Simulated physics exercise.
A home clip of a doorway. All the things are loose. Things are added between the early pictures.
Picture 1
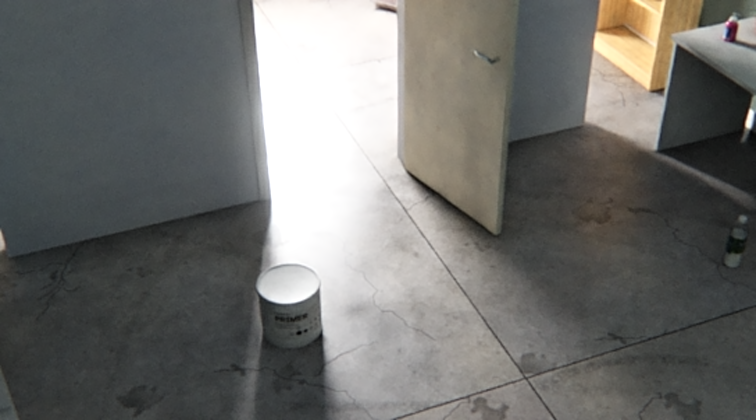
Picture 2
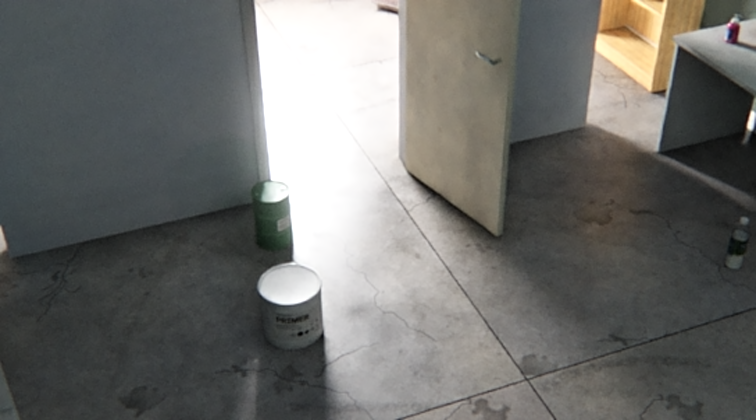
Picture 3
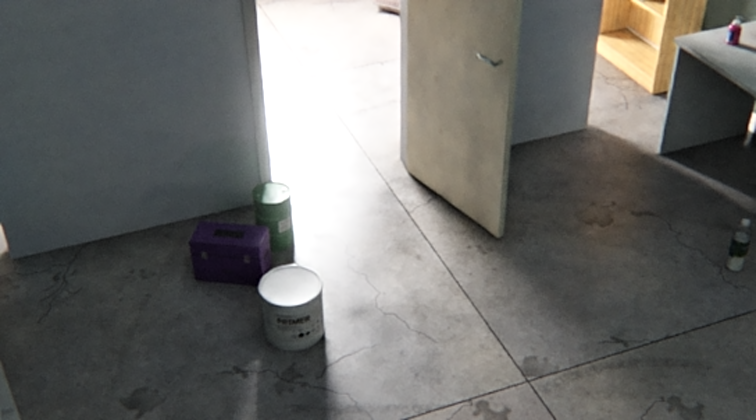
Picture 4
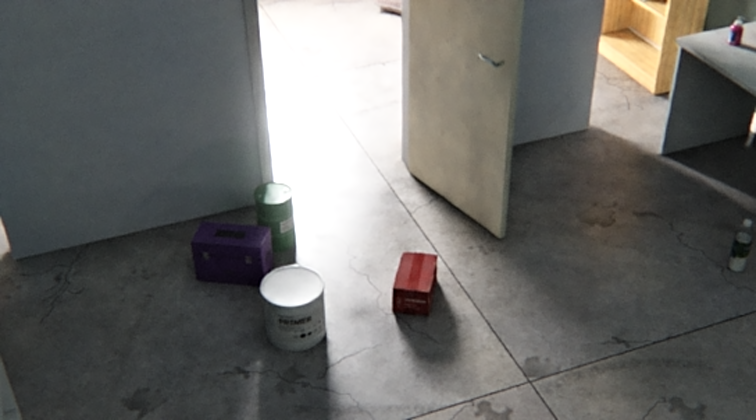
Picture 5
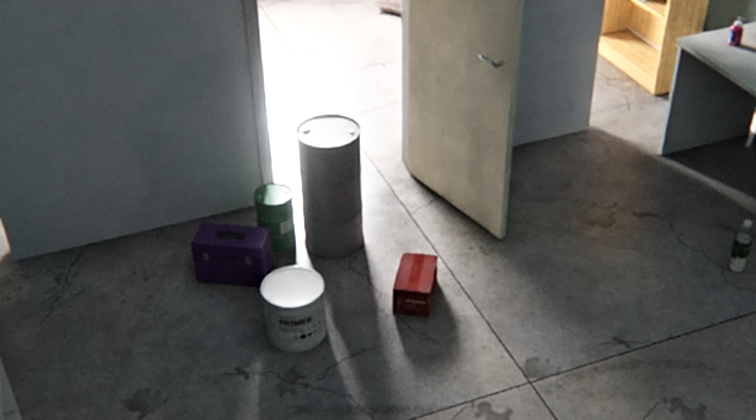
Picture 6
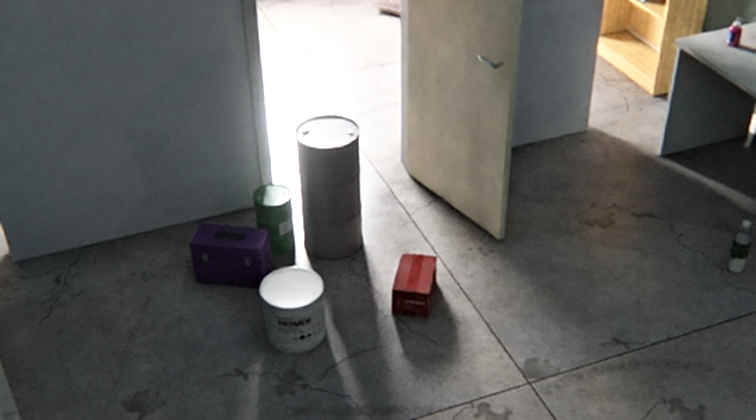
Grey drum standing in an open doorway after a green canister, purple toolbox and red parcel appear around a white pail.
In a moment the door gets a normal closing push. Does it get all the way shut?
Outcome: The door is blocked.
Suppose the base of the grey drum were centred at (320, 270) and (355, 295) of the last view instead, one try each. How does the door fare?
First, it reaches the frame; second, it closes.
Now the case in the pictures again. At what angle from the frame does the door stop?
Some 50° open.
Then, 0.90 s later than the last frame, open by 87°.
Then, 1.50 s later than the last frame, open by 65°.
When it is over, open by 49°; all 5 as before. End places, in pixels of the last picture, grey drum near (329, 188).
